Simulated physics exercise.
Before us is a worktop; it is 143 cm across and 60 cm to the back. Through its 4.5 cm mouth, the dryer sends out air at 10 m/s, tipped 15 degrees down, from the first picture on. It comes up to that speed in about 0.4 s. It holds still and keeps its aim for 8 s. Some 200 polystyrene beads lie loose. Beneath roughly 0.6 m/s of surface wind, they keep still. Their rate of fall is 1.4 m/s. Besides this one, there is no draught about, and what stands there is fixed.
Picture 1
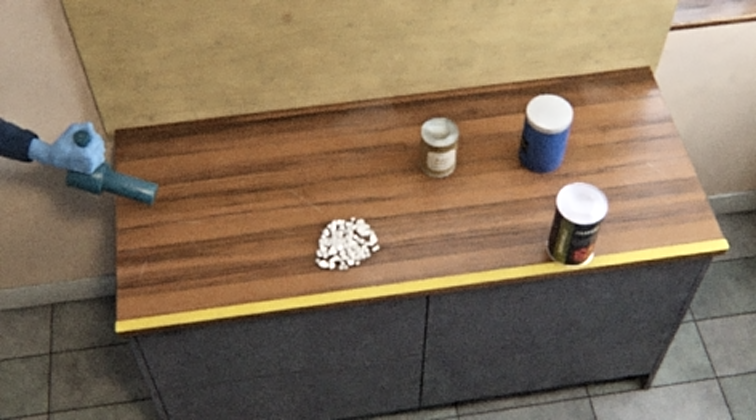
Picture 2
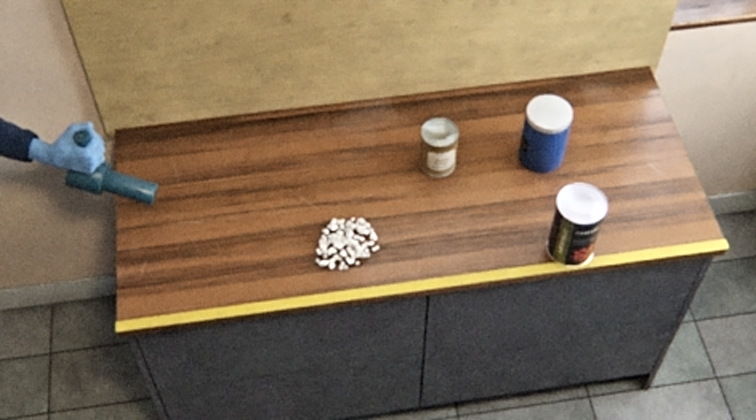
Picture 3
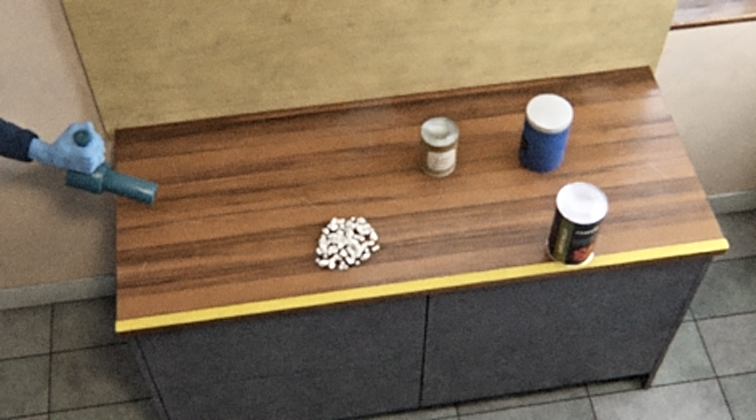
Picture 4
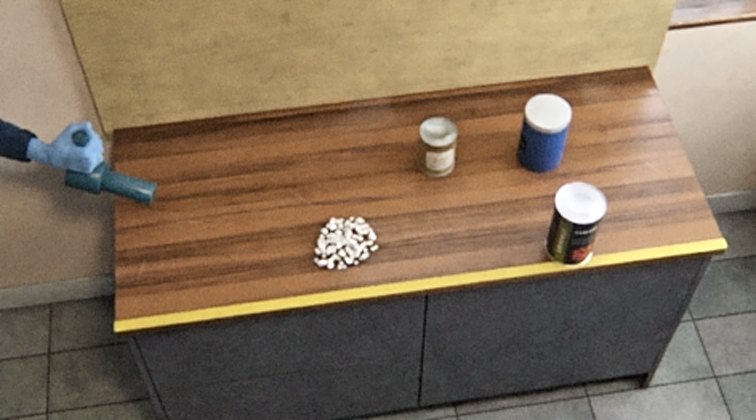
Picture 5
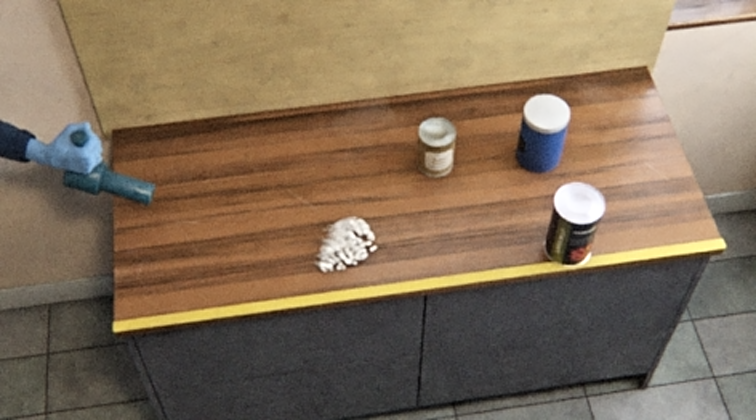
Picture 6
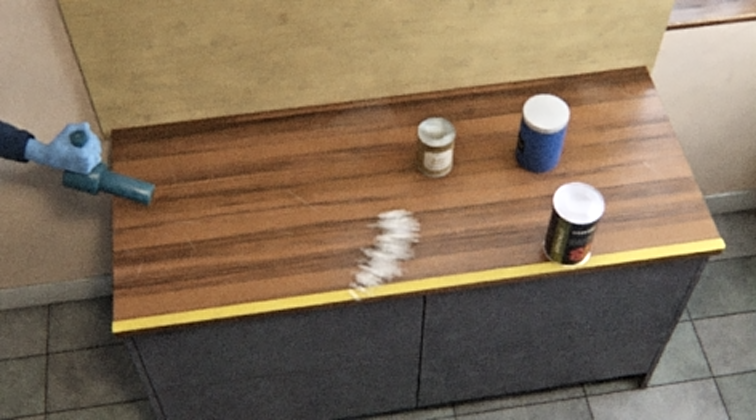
The footage shows a gloved hand holding a dryer at the left of a wooden worktop with three tins, while a pile of white beads lies still, then shifts and slides rightward in a blurred, stretched-out band.
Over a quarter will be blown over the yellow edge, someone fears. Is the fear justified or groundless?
Over the limit.
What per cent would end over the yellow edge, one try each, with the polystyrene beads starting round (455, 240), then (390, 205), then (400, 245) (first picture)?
First try near 40 %, second near 0 %, third near 70 %.
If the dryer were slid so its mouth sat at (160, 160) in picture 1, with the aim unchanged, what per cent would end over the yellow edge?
Estimate: About 100 %.
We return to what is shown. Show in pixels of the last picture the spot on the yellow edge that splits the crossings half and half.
At roughly pixel (463, 284).
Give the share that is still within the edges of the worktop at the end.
Close to 2 in a hundred are still there.
Then, 1.2 s after the last picture, 12 % are on the move or not yet settled, 69 % are over the yellow edge.
Then, 2.2 s after the last picture, 2 % are on the move or not yet settled, 69 % are over the yellow edge.
Then, 4.0 s after the last picture, 2 % are on the move or not yet settled, 69 % are over the yellow edge.
Then, 7.6 s after the last picture, at the end, 69 % are over the yellow edge.
